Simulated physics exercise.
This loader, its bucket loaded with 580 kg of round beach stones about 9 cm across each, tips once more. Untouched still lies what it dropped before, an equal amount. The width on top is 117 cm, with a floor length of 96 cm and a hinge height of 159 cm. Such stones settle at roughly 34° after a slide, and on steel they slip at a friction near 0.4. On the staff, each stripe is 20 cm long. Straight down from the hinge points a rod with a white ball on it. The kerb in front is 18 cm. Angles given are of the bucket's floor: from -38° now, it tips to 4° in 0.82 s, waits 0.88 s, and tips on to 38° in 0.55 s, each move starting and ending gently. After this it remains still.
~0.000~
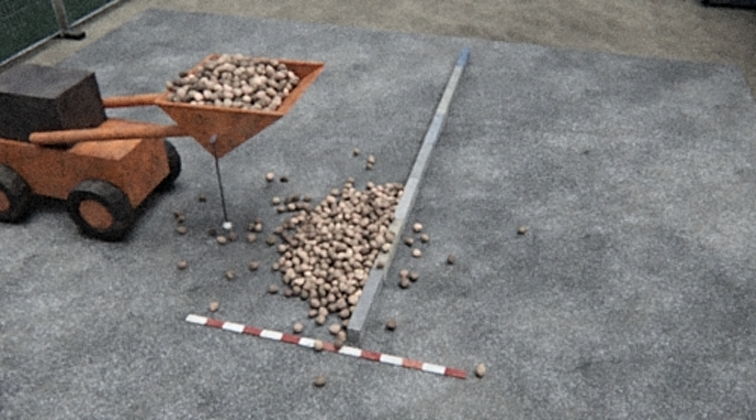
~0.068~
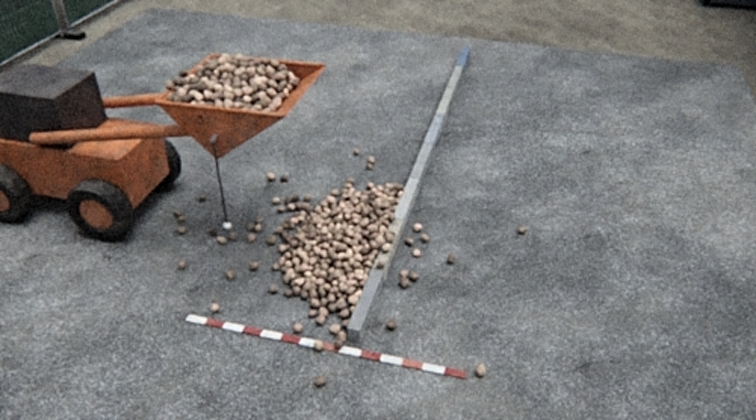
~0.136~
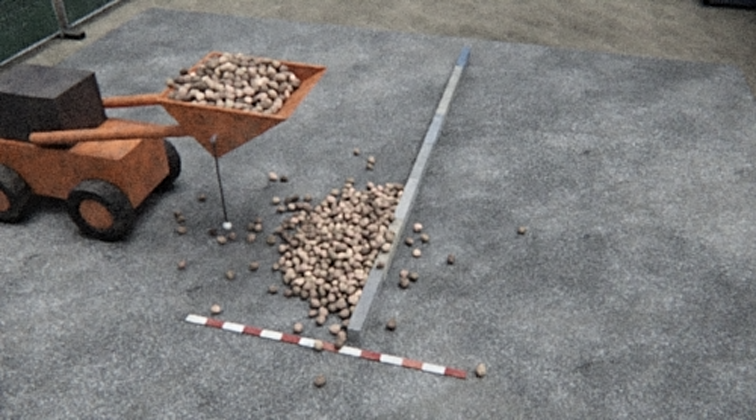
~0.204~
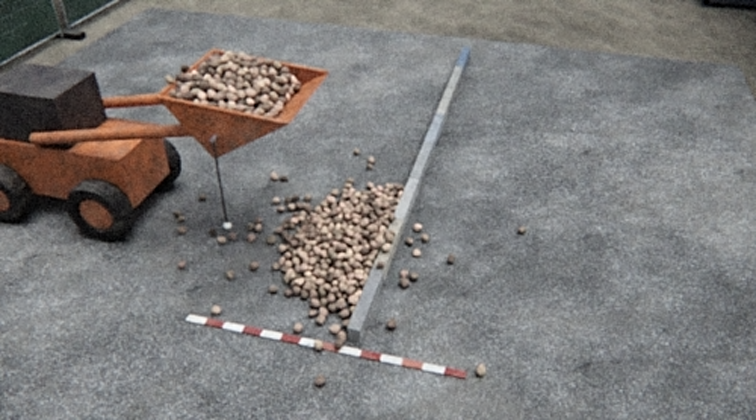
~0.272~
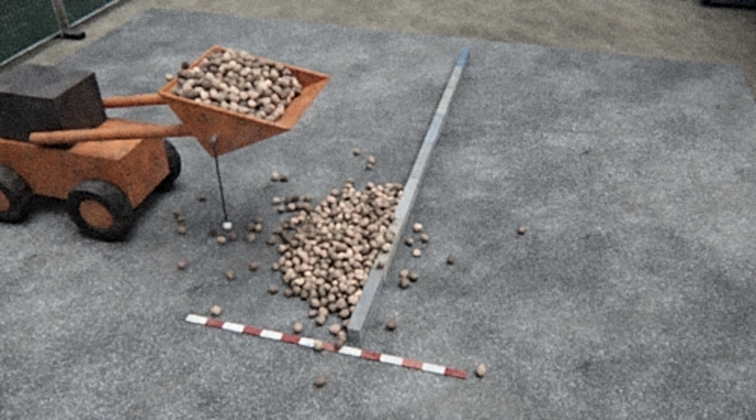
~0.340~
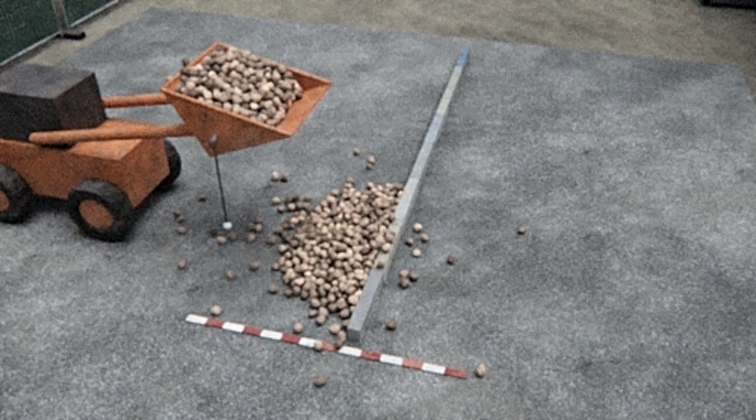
An orange loader with a dark block on its back stands at the left on a grey, speckled surface, seen from above at an angle, its raised bucket heaped with round brownish stones. Below and to the right, a pile of similar stones rests against a long grey kerb, behind a red-and-white striped staff. The bucket tilts slightly, its right lip lowering, while everything else and the camera stay still.
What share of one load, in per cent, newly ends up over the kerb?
6 %.
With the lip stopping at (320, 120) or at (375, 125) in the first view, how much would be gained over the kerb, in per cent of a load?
Some 45 percent first and 95 percent second.
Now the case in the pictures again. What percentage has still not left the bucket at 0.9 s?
Around 100 in a hundred.
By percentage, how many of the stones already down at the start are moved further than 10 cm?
About 20 %.
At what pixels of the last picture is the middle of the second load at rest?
The middle lies near (338, 231) in the last picture.
After 0.6 s the floor is at -2°; in per cent of one load, 100 in the bucket, 100 on this side of the kerb, 2 over the kerb; the foremost stones are at (439, 276).
After 0.9 s the floor is at 4°; in per cent of one load, 99 in the bucket, 100 on this side of the kerb, 2 over the kerb; the foremost stones are at (439, 276).
After 2.7 s the floor is at 38°; in per cent of one load, 12 in the bucket, 186 on this side of the kerb, 3 over the kerb; the foremost stones are at (451, 275).
After 5.5 s the floor is at 38°; in per cent of one load, 0 in the bucket, 194 on this side of the kerb, 8 over the kerb; the foremost stones are at (501, 290). Net gain over the kerb, 6.
